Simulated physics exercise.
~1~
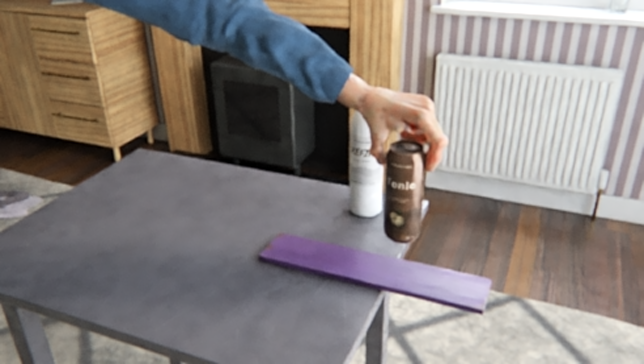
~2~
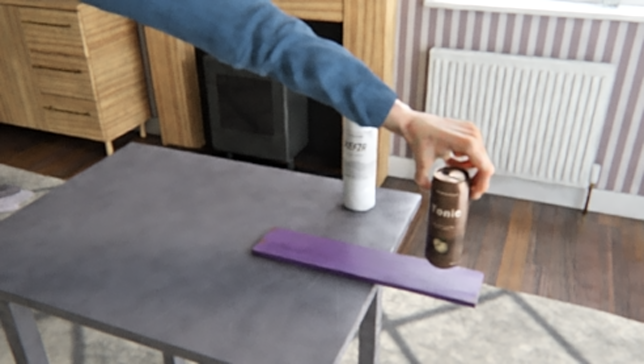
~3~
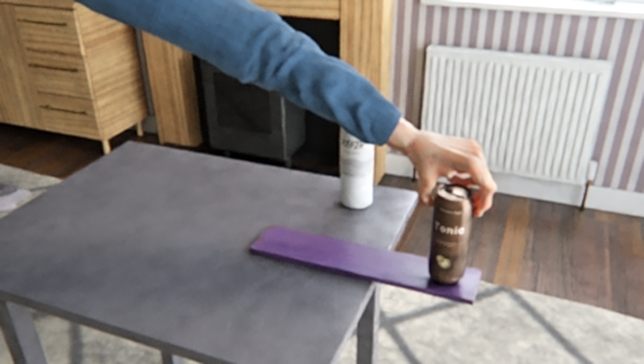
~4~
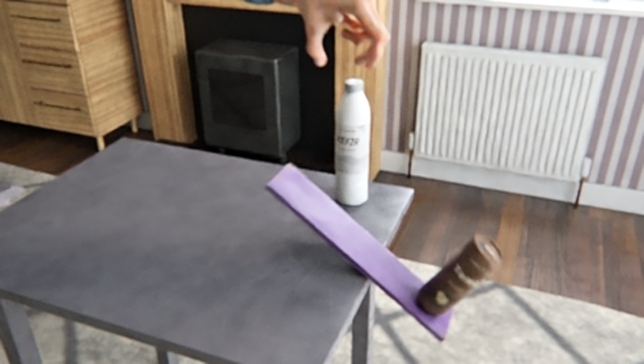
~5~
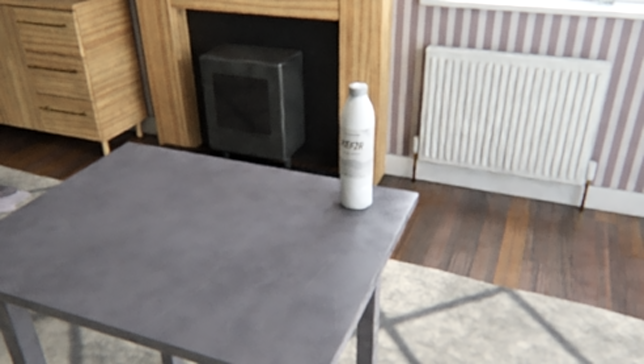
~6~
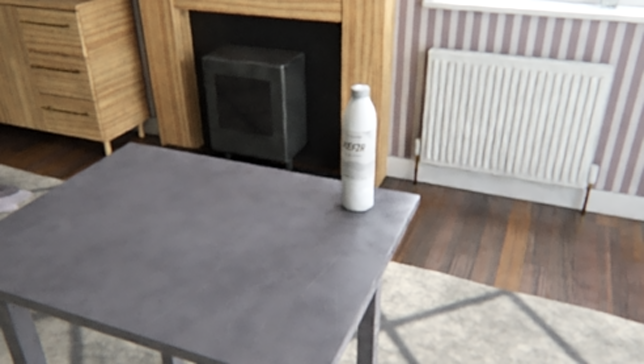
A brown can is held in a hand above a grey table in a living room, seen from a slightly swaying, raised view, with a fireplace and white radiator behind. A purple plank juts past the table's right edge, and a white bottle stands near the far corner. The hand, in a blue sleeve, carries the can right and lowers it upright onto the plank's overhanging end. Once the hand lets go and draws back, the plank tips steeply and the can leans. Both drop out of view, leaving the white bottle standing on the table.
